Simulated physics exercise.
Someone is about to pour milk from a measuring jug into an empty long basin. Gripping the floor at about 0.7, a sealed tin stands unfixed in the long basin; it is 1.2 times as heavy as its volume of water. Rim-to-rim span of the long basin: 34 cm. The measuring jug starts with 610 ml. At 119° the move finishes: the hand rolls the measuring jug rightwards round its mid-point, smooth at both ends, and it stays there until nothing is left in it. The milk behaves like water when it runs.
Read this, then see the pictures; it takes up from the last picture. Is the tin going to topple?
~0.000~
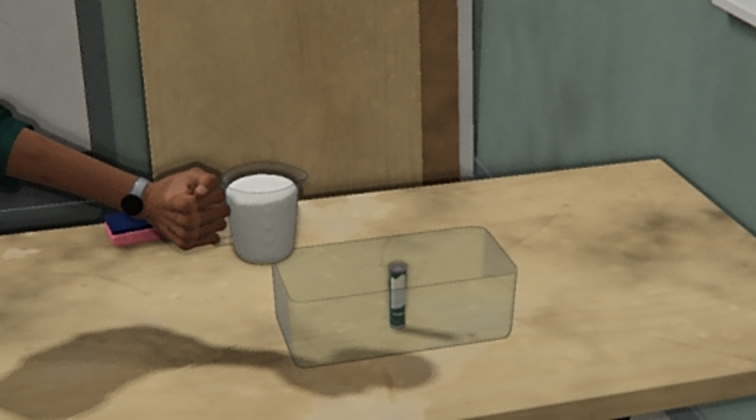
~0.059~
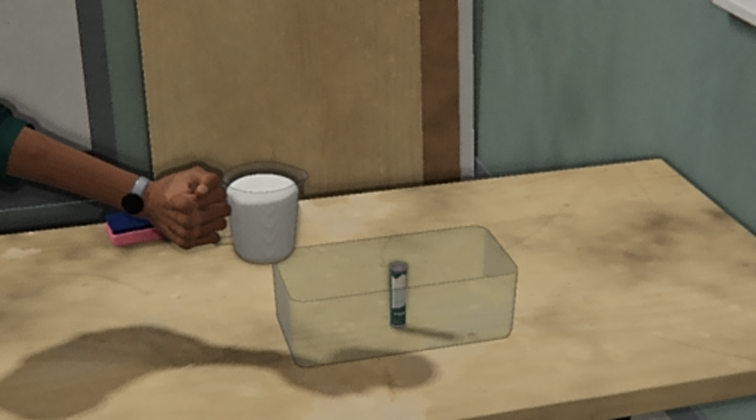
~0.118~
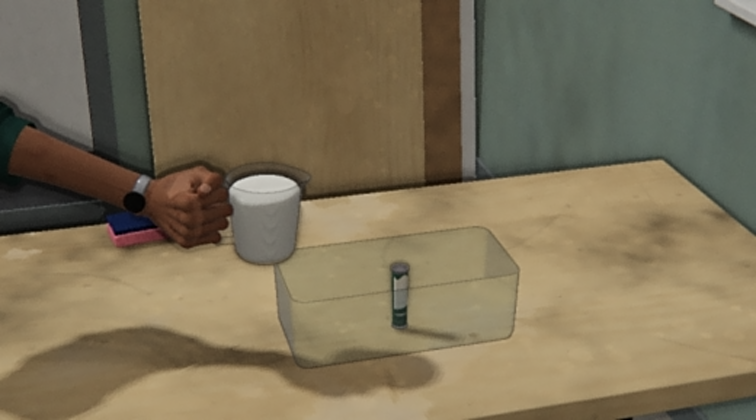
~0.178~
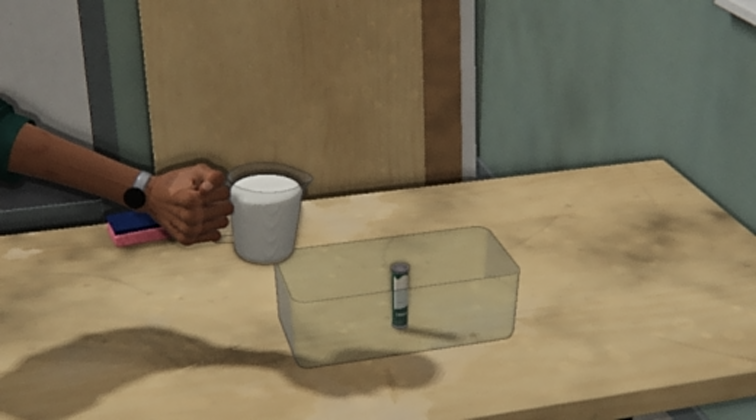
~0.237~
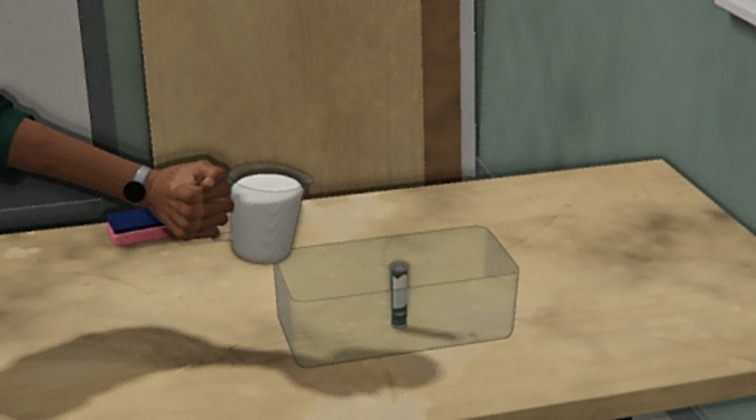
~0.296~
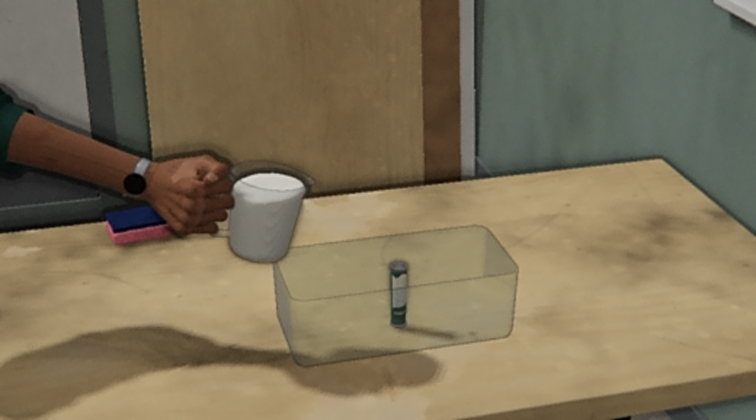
It's bound to withstand the flow.
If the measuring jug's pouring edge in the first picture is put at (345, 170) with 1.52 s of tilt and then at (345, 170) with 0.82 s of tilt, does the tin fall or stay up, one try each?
Trial 1 - tin tips; trial 2 - tin tips.
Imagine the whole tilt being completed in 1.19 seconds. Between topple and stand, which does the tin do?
Outcome - the tin remains standing.
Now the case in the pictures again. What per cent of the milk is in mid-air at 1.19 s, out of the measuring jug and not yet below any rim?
7 per cent or so.
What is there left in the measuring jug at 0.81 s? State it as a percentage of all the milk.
I'd put it near 74 percent.
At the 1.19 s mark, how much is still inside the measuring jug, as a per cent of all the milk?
About 12 per cent.
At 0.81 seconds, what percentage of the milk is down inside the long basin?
12 %, more or less.
Then, 0.81 s in, the tilt is 66° and 74 per cent is still to pour; the tin stands where it began.
Then, 1.19 s in, the tilt is 106° and 13 per cent is still to pour; the tin stands where it began.
Then, 1.59 s in, the tilt is 119° and 0 per cent is still to pour; the tin stands where it began.
Then, 2.02 s in, the tilt is 119° and 0 per cent is still to pour; the tin stands where it began.
Finally, the tin stands where it began.
